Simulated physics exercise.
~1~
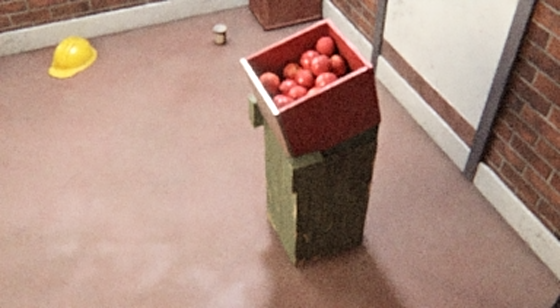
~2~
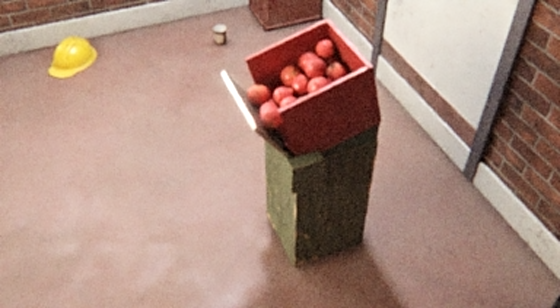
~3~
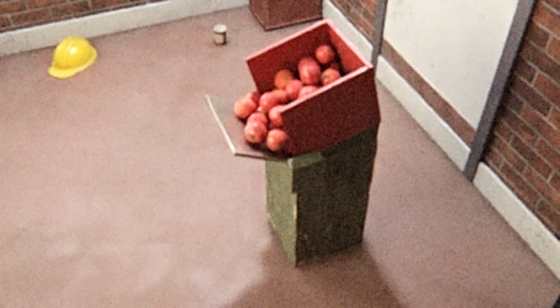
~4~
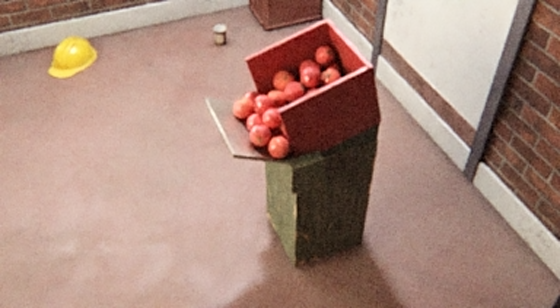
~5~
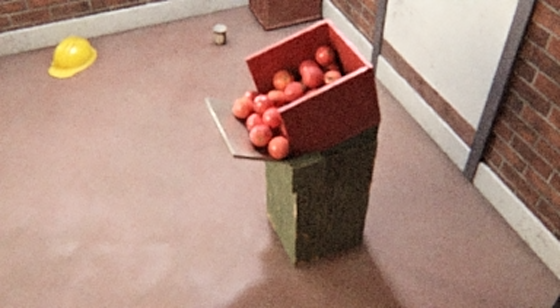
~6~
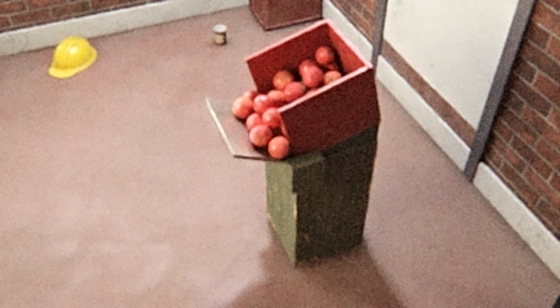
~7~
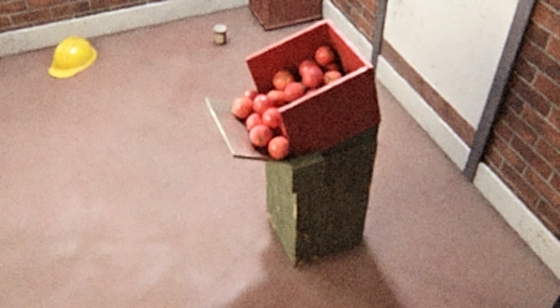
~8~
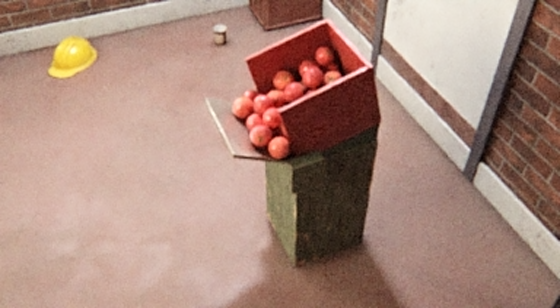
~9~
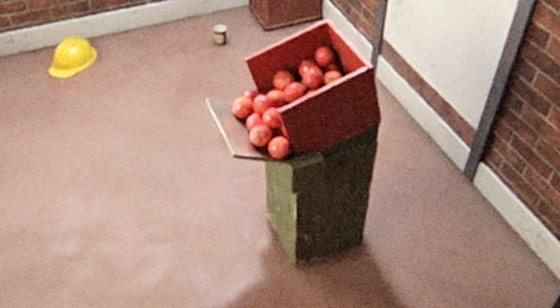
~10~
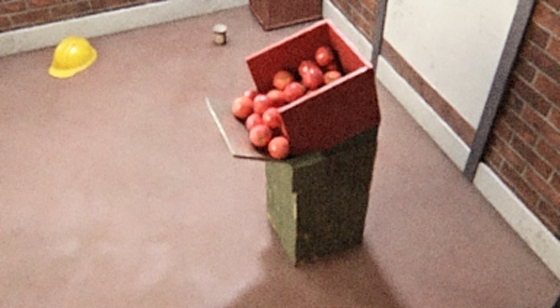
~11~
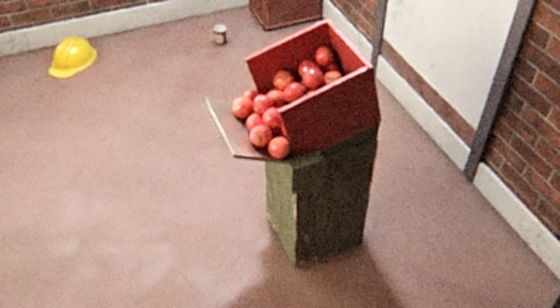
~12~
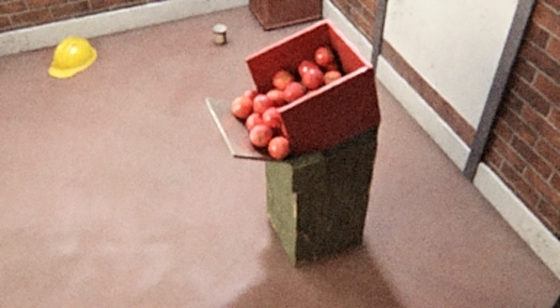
A flap on the left side of a tilted red bin dropped open, and the tomatoes inside tumbled down onto it and piled up there. None fell to the floor, and the heap sat still on the lowered flap and in the bin.
